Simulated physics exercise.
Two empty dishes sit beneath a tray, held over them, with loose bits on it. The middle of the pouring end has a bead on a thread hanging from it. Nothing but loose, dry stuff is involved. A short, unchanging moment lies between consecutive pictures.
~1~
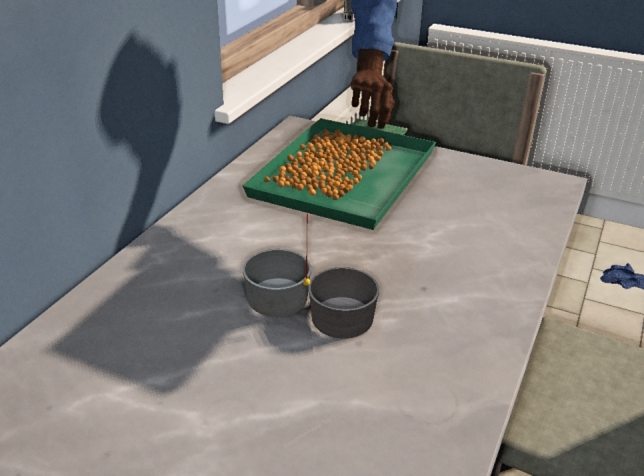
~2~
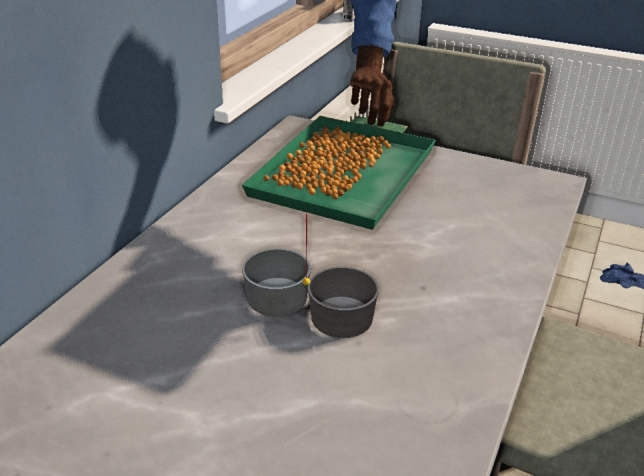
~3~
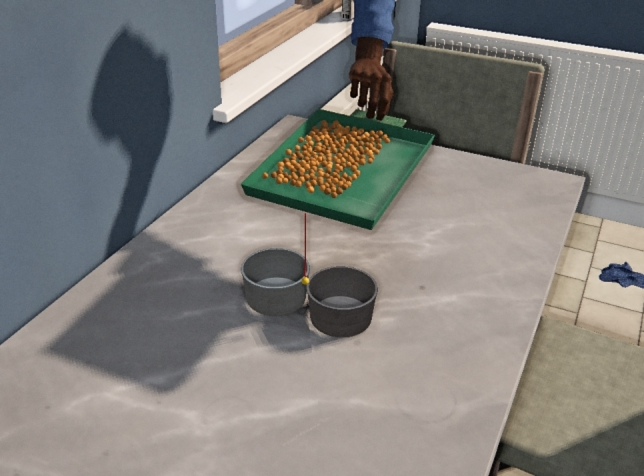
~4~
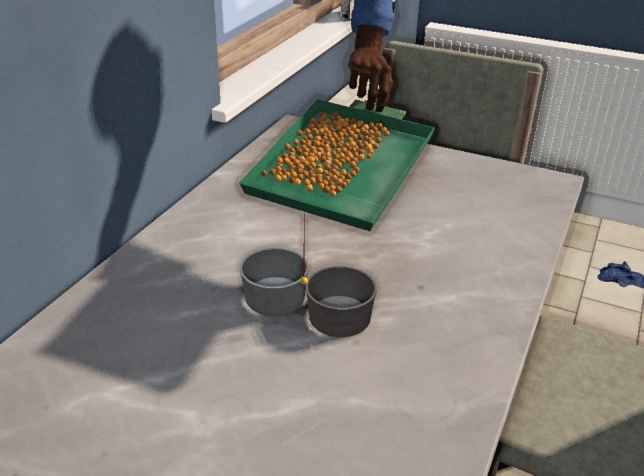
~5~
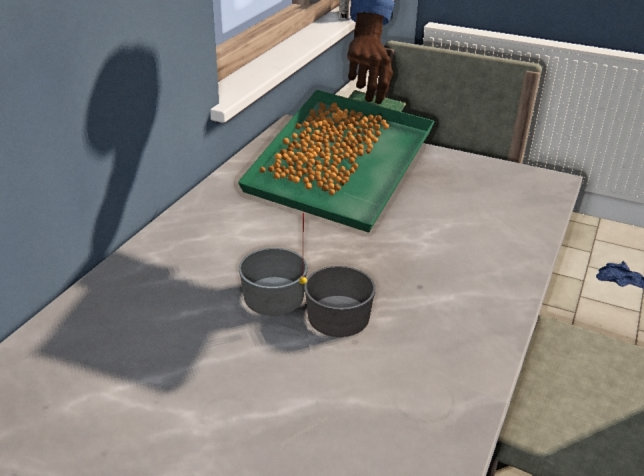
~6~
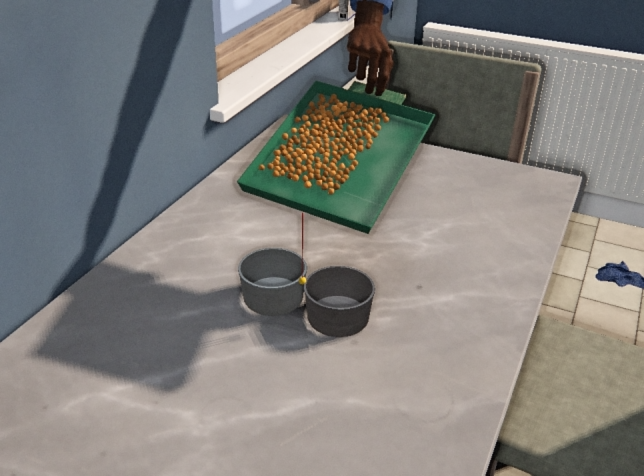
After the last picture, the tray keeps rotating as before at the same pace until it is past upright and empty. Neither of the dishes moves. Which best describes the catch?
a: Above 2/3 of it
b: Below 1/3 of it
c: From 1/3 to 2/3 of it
Below 1/3 of it.
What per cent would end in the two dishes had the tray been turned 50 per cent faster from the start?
Close to 20 per cent.
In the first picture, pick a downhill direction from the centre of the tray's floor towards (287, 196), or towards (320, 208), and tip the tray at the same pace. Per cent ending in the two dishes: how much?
I'd expect around 40 in a hundred first and around 0 in a hundred second.
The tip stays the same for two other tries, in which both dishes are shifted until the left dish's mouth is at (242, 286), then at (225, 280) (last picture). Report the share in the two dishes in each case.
50 %, then 30 %.
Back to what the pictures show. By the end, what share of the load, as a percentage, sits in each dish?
At the end, 0 percent of the load sits in the left dish and 20 percent in the right dish.
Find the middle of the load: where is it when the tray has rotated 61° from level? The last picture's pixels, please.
Near (332, 195).
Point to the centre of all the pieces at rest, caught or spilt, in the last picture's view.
Roughly at pixel (328, 351).
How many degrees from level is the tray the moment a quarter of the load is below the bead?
Close to 110° of tilt at that moment.
Soon, tray tipped steeply; nearly all on the tray; a stray few outside both; a stray few in the air.
A while on, tray tipped past a quarter turn; most on the tray; a stray few in the right dish; a small part outside both; a stray few in the air.
Towards the end, tray tipped past a quarter turn; about a quarter in the right dish; a stray few in the left dish; most outside both.
Finally, tray tipped past a quarter turn; about a quarter in the right dish; a stray few in the left dish; most outside both.
